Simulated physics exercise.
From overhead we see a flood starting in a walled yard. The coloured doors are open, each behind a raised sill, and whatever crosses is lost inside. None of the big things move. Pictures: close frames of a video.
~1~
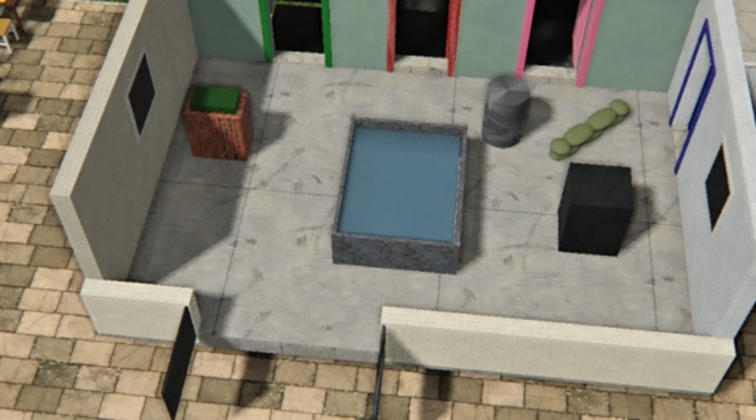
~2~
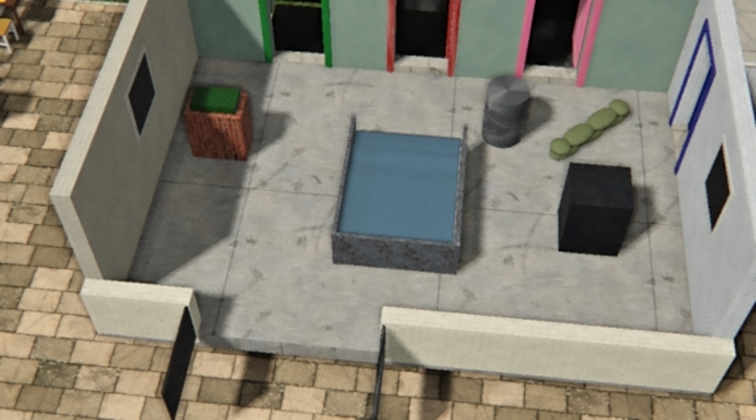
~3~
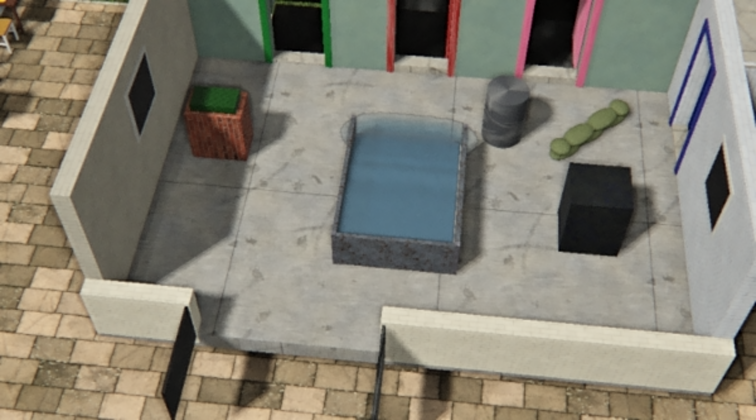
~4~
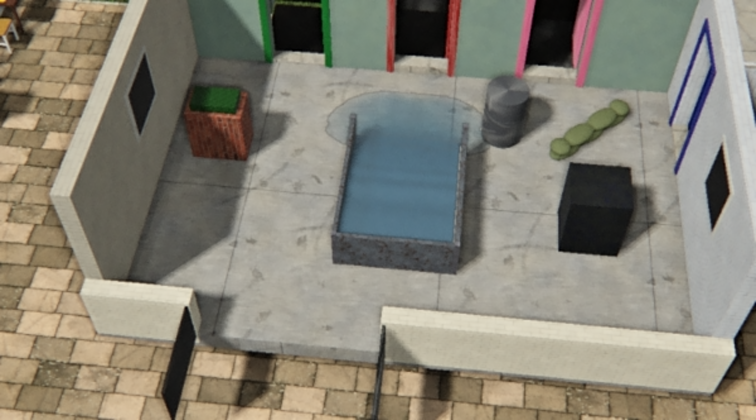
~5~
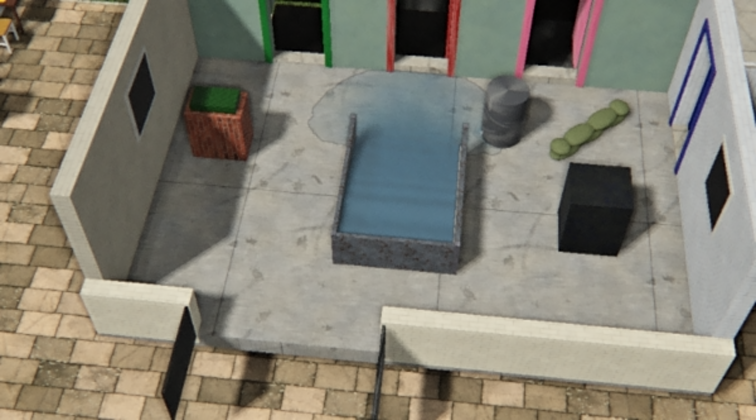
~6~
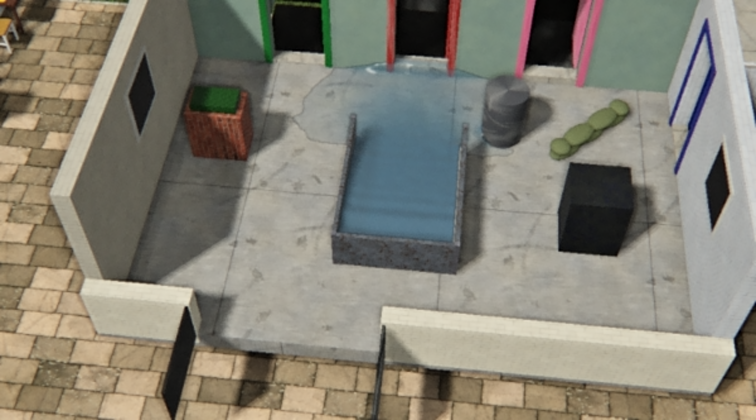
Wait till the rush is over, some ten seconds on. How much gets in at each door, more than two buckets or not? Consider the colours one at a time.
The red door gets more than two; the pink door gets two buckets or less; the green door gets more than two; the blue door gets two buckets or less.
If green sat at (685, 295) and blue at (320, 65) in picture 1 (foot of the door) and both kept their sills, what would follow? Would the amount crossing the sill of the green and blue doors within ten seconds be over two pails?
The green one remains below the limit, while the blue one crosses the limit.
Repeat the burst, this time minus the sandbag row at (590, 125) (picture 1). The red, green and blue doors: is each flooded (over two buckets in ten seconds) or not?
Then: The red one lets more in; the green one floods; the blue one floods.
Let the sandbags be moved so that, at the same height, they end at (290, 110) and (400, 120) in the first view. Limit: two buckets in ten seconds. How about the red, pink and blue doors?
Going through them, the red door tops it, then the pink door falls short of it, and finally the blue door tops it.
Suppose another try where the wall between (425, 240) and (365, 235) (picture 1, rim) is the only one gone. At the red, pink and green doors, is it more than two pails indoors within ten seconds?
Going through them: Red door doesn't reach it, pink door doesn't reach it, green door doesn't reach it.
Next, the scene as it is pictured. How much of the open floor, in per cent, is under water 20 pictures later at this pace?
My best guess is some 40 %.
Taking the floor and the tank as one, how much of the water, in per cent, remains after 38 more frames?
Near 88 percent, give or take.
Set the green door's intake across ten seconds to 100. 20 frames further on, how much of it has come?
I make it 65 per cent.
A moment on, water covers 20 % of the floor; the red door over two buckets in, the pink door wet at the sill, nothing in, the green door wet at the sill, nothing in, the blue door not reached.
Next, water covers 25 % of the floor; the red door far over two buckets in, the pink door wet at the sill, nothing in, the green door under two buckets in, the blue door not reached.
Then, water covers 40 % of the floor; the red door far over two buckets in, the pink door wet at the sill, nothing in, the green door over two buckets in, the blue door wet at the sill, nothing in.
Later, water covers 75 % of the floor; the red door far over two buckets in, the pink door wet at the sill, nothing in, the green door over two buckets in, the blue door under two buckets in.
In the end, water covers 95 % of the floor; the red door far over two buckets in, the pink door wet at the sill, nothing in, the green door over two buckets in, the blue door under two buckets in.
